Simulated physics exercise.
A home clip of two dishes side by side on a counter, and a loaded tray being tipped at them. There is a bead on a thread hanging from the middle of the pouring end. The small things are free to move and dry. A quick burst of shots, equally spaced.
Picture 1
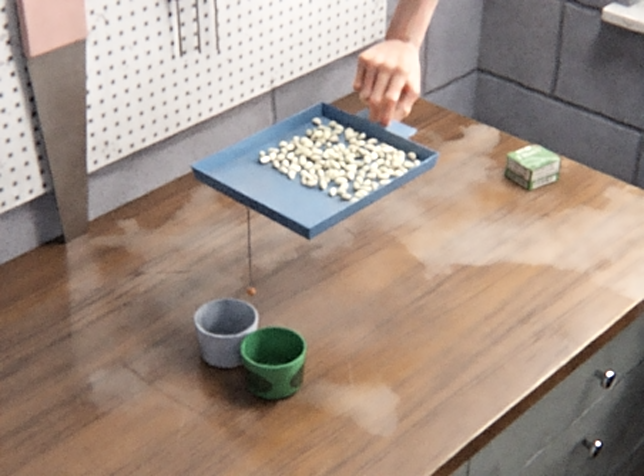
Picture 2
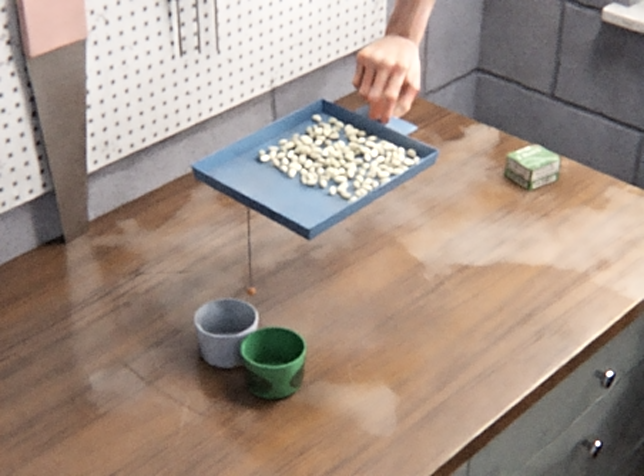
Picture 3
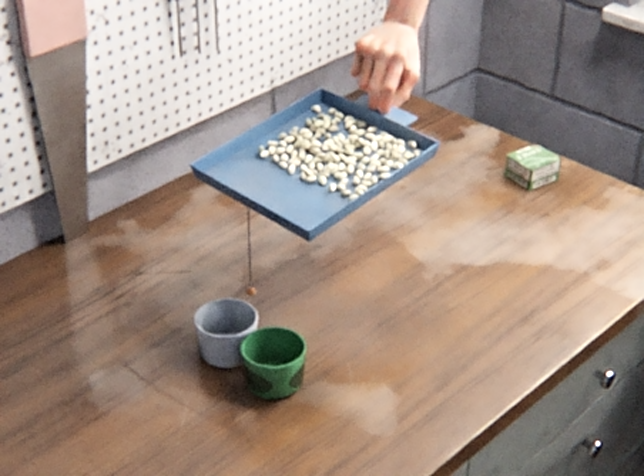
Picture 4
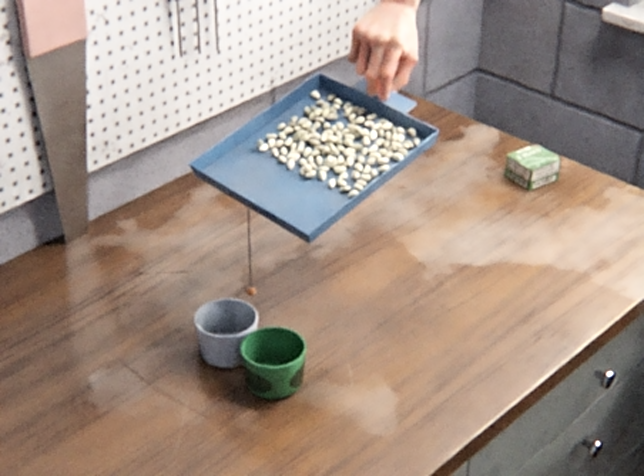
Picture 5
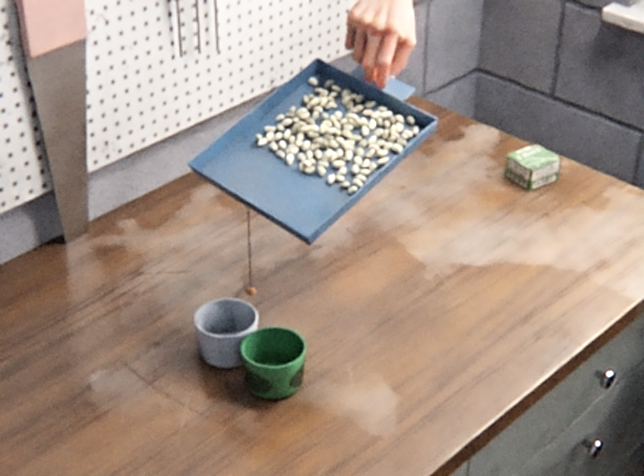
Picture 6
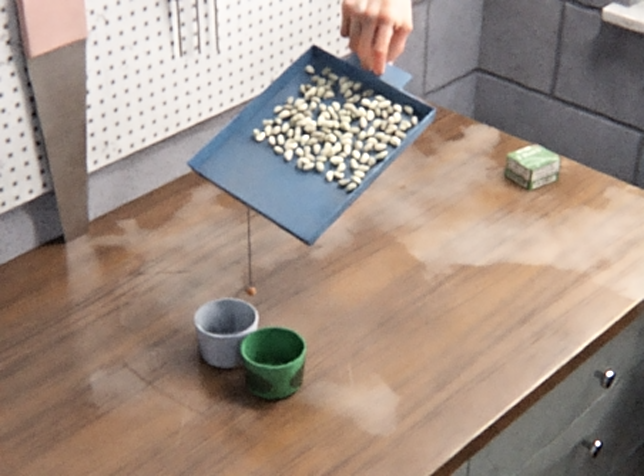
A hand raises the back of a blue tray of white beans above two dishes.
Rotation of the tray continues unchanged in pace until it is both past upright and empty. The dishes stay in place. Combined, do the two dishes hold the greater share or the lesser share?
By the end, the dishes are holding most of the load, I'd say.
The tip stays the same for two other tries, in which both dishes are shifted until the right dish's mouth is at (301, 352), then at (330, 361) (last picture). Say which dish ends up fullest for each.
So: The one further right first, and the one further left second.
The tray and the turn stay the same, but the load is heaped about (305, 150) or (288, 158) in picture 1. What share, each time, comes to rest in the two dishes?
It would be roughly 70 per cent for the first and roughly 70 per cent for the second.
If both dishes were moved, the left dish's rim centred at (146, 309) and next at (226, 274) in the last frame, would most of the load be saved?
One: Under half. Two: The smaller part.
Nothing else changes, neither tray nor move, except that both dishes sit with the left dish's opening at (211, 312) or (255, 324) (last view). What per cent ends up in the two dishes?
The first gives 50 %, the second 60 %.
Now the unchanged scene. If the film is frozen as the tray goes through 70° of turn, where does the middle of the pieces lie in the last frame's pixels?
The load's middle is around (279, 218).
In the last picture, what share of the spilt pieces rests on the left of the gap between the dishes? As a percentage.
50 %, roughly.
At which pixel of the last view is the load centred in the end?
Somewhere around (268, 373) in the last picture.
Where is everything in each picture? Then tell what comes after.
In the first picture, corners of the pouring end near (195, 165) and (309, 225), level; middle of the load near (339, 159), white beans; left dish near (204, 345); right dish near (251, 376); bead on its thread near (251, 292).
In the second picture, corners of the pouring end near (195, 165) and (309, 226), level; middle of the load near (339, 157).
In the third picture, corners of the pouring end near (194, 164) and (309, 228), tipped barely, lowest at the right corner; middle of the load near (339, 151).
In the fourth picture, corners of the pouring end near (193, 163) and (308, 231), tipped a little, lowest at the right corner; middle of the load near (338, 141).
In the fifth picture, corners of the pouring end near (192, 163) and (307, 234), tipped clearly, lowest at the right corner; middle of the load near (337, 133).
In the sixth picture, corners of the pouring end near (190, 162) and (307, 237), tipped clearly, lowest at the right corner; middle of the load near (335, 125); left dish near (204, 345); right dish near (251, 376).
Shortly afterwards, tray tipped steeply; the bulk on the tray; near a quarter in the air.
Next, tray tipped past a quarter turn; near a quarter on the tray; near a third in the right dish; only a few in the left dish; near a quarter outside both; near a quarter in the air.
Some moments later, tray tipped past a quarter turn; near half in the right dish; a little in the left dish; near a third outside both.
In the end, tray tipped past a quarter turn; near half in the right dish; a little in the left dish; near a third outside both.
